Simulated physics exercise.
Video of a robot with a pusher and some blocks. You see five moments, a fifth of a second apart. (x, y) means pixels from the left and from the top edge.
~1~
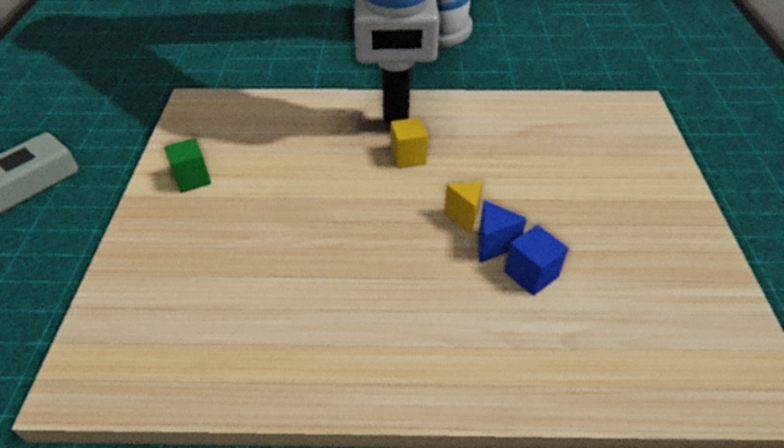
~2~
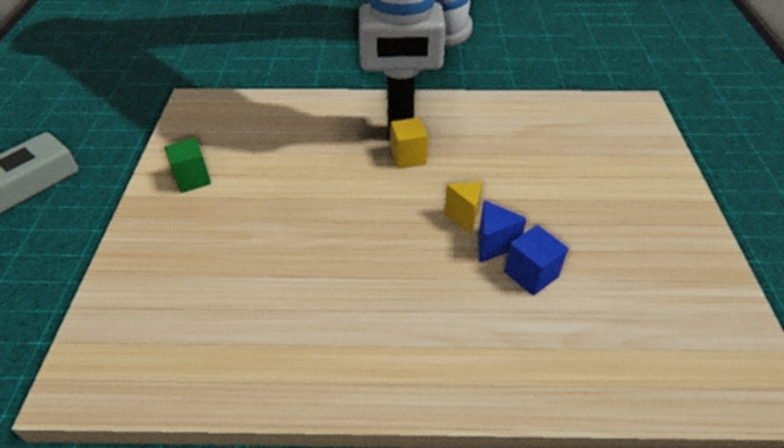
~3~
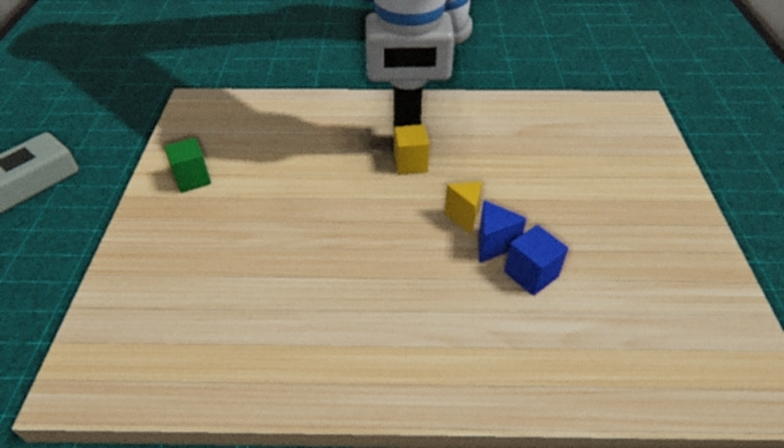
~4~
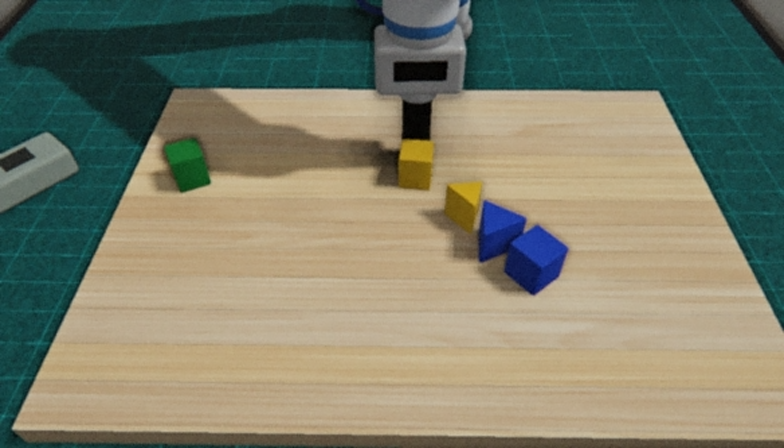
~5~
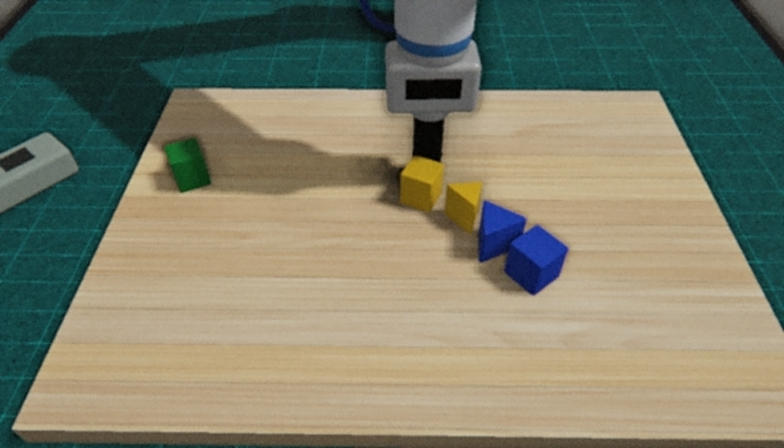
A grey and white robot arm with a black pusher reaches in from the far edge of a pale wooden board on a green surface, seen from above at an angle. A green block sits at the left, while a yellow cube, yellow triangle, blue triangle and blue cube lie right of it. The pusher slides the yellow cube toward the viewer and slightly right, turning it, beside the still yellow triangle.
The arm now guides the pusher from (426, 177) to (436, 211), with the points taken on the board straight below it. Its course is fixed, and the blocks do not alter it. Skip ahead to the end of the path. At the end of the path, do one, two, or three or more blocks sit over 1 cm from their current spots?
Moved: Just one.
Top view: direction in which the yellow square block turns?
It turns round clockwise.
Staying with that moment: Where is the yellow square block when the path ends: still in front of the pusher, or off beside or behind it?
Looking at the end of the path, the yellow square block is still being driven ahead.
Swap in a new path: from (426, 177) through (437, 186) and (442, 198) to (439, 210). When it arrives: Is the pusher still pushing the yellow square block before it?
Yes, that is what happens.
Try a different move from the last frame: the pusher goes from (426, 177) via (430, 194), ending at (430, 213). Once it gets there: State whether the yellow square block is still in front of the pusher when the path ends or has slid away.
Still in front.
On the path given first. Halfway along, pusher (432, 184); yellow square block (425, 186).
At the end, pusher (437, 202); yellow square block (423, 203), turned 20° clockwise; yellow triangle (472, 192), turned 15° anticlockwise; blue triangle still.
